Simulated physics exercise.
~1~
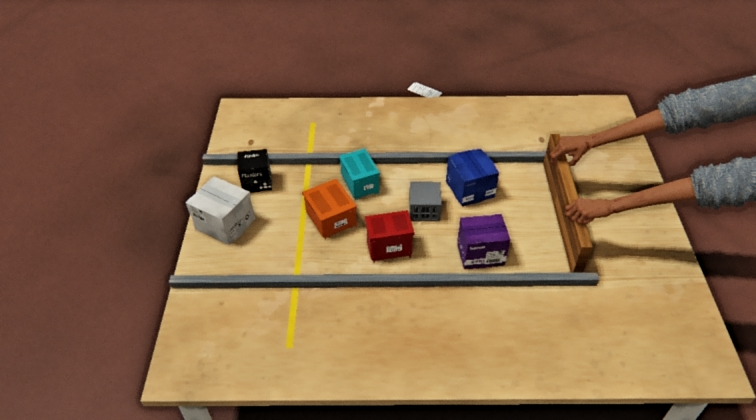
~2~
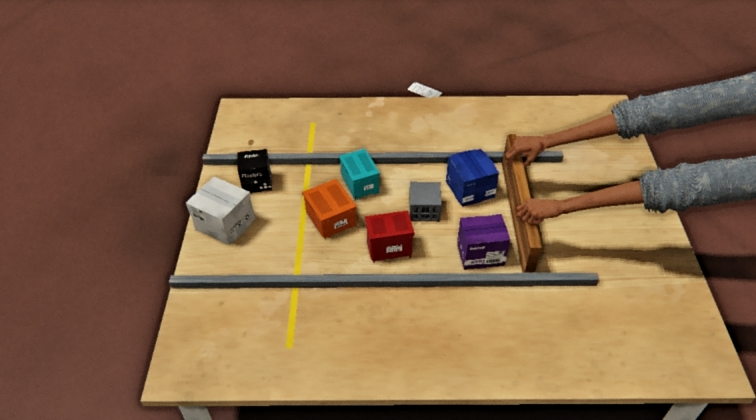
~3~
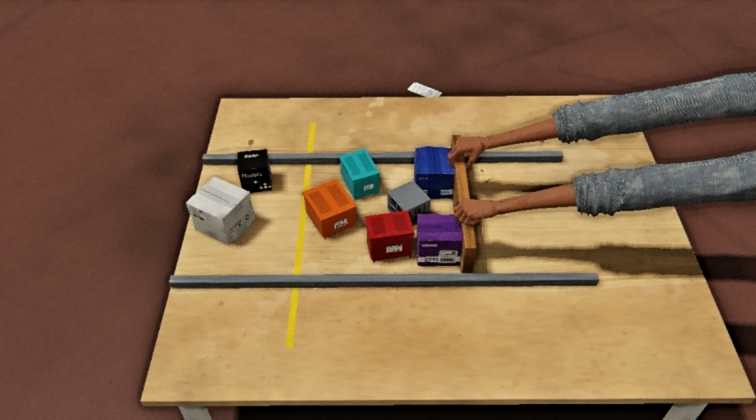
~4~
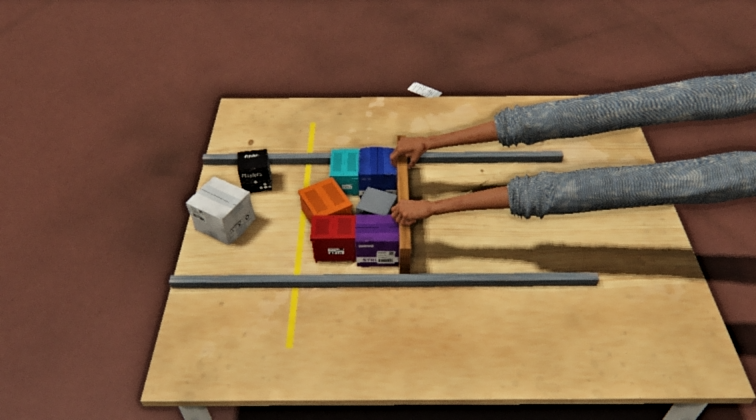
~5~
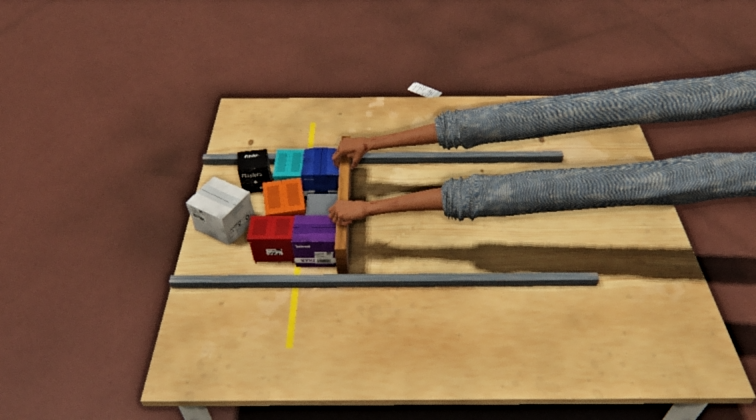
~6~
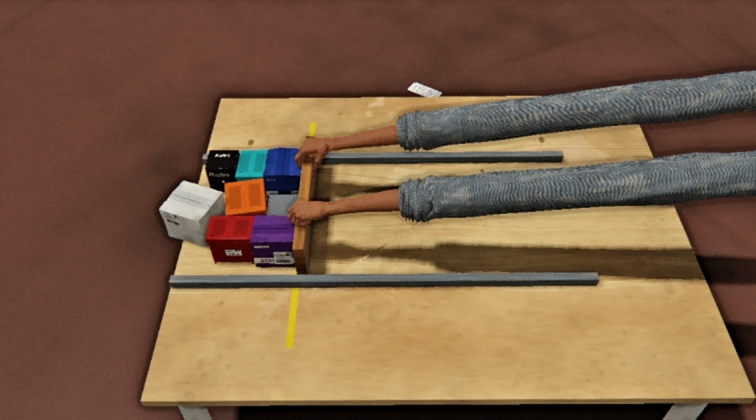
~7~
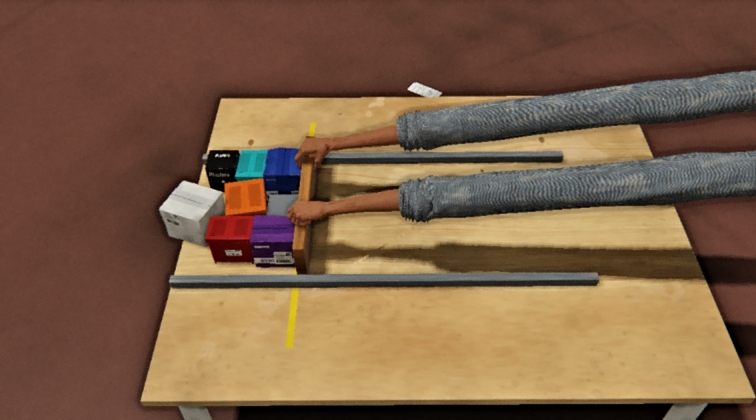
A wooden plank, held upright by two hands in grey sleeves reaching in from the right, stands between two grey battens on a pale wooden platform, seen from above. Purple and blue parcels sit nearest it, with a grey crate, red, teal and orange containers further left, and a white parcel and black box beyond a yellow tape line. The hands push the plank left, and it gathers the purple, blue and grey items, then the red, teal and orange ones. The packed group crosses the tape and shifts the black box and white parcel. The plank stops at the tape, with everything still on the platform.
